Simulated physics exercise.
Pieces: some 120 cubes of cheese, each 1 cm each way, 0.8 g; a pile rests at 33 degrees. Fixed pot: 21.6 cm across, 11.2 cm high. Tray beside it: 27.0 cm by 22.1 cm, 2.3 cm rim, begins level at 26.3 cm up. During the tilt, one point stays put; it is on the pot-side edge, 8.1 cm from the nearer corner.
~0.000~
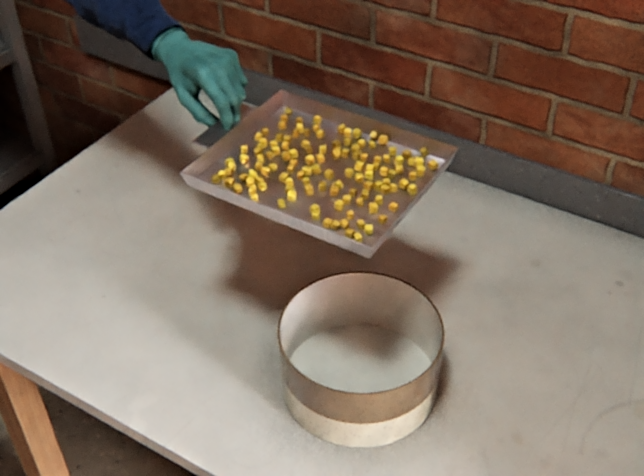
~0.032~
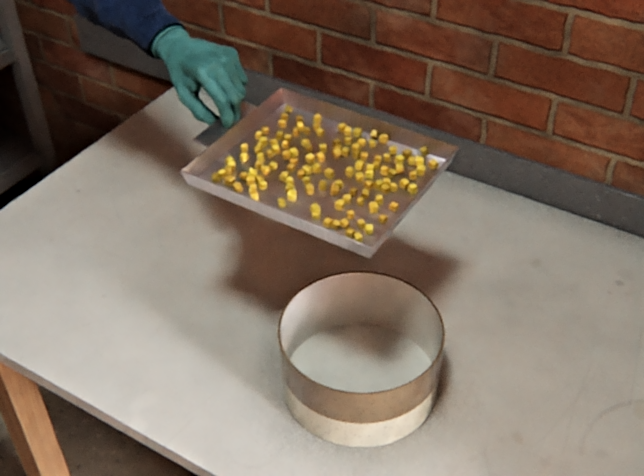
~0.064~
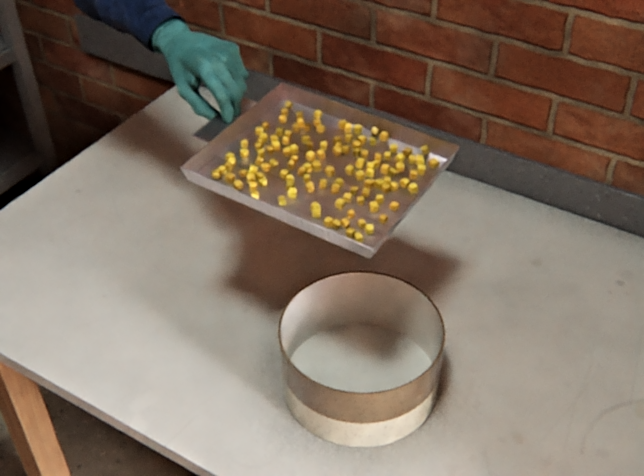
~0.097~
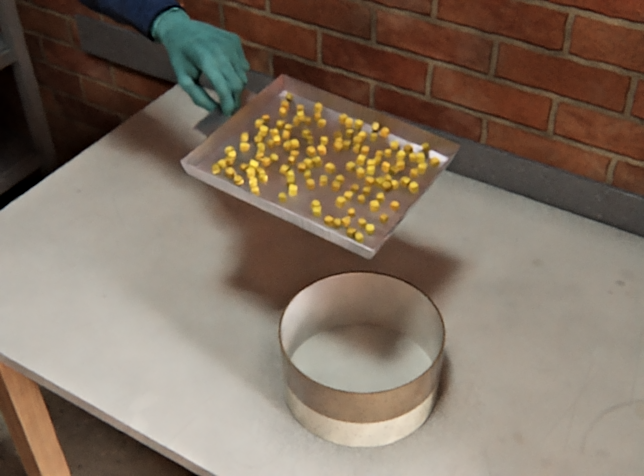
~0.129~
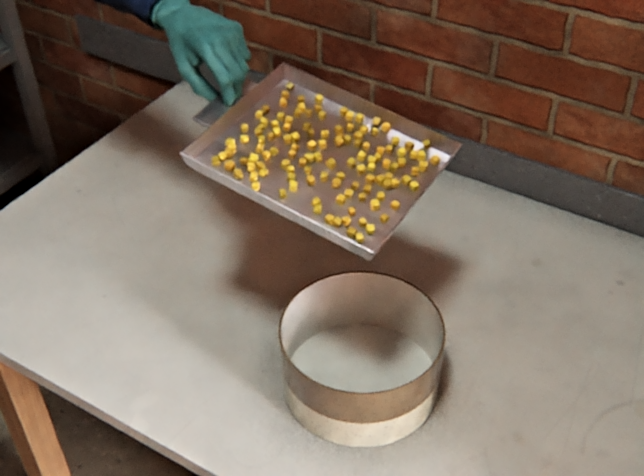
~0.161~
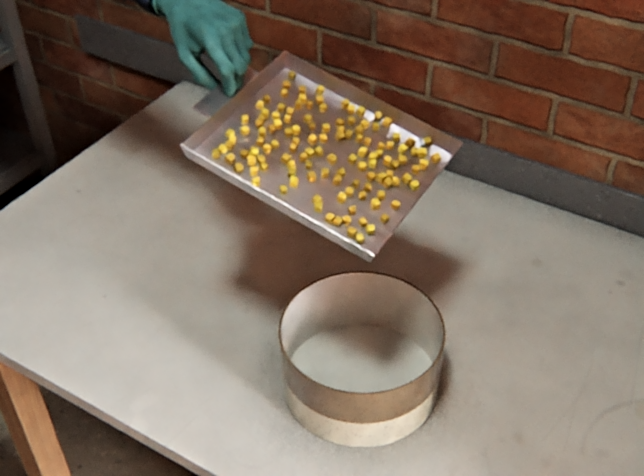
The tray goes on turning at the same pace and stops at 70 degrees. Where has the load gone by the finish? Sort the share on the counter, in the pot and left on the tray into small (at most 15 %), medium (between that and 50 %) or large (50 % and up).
Counter - medium, pot - medium, tray - medium.
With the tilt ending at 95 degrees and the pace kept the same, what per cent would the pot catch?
In that case some 65 per cent.
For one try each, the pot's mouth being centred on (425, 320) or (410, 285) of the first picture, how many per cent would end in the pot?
Try one: ~ 50 %; try two: ~ 5 %.
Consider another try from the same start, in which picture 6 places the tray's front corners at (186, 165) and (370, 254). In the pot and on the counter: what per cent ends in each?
In the pot: 60 per cent; on the counter: 5 per cent.
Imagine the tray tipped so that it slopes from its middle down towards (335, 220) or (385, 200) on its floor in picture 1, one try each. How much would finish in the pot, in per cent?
I'd put it at roughly 65 per cent for the first tilt and roughly 10 per cent for the second.
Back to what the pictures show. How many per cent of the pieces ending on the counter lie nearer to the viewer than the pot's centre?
Near 80 in a hundred.
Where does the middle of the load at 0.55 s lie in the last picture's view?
Load centre, approx.: (381, 179) px.
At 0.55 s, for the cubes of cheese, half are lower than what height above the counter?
Height: Around 32 cm.
After 0.39 s, tilt 42 degrees; the tray holds 100 %, the pot 0 %.
Then, at 0.55 s, tilt 62 degrees; the tray holds 100 %, the pot 0 %.
After 0.82 s, tilt 70 degrees; the tray holds 35 %, the pot 15 %.
At rest (2.2 s), counter 35 %, pot 35 %, tray 30 %.
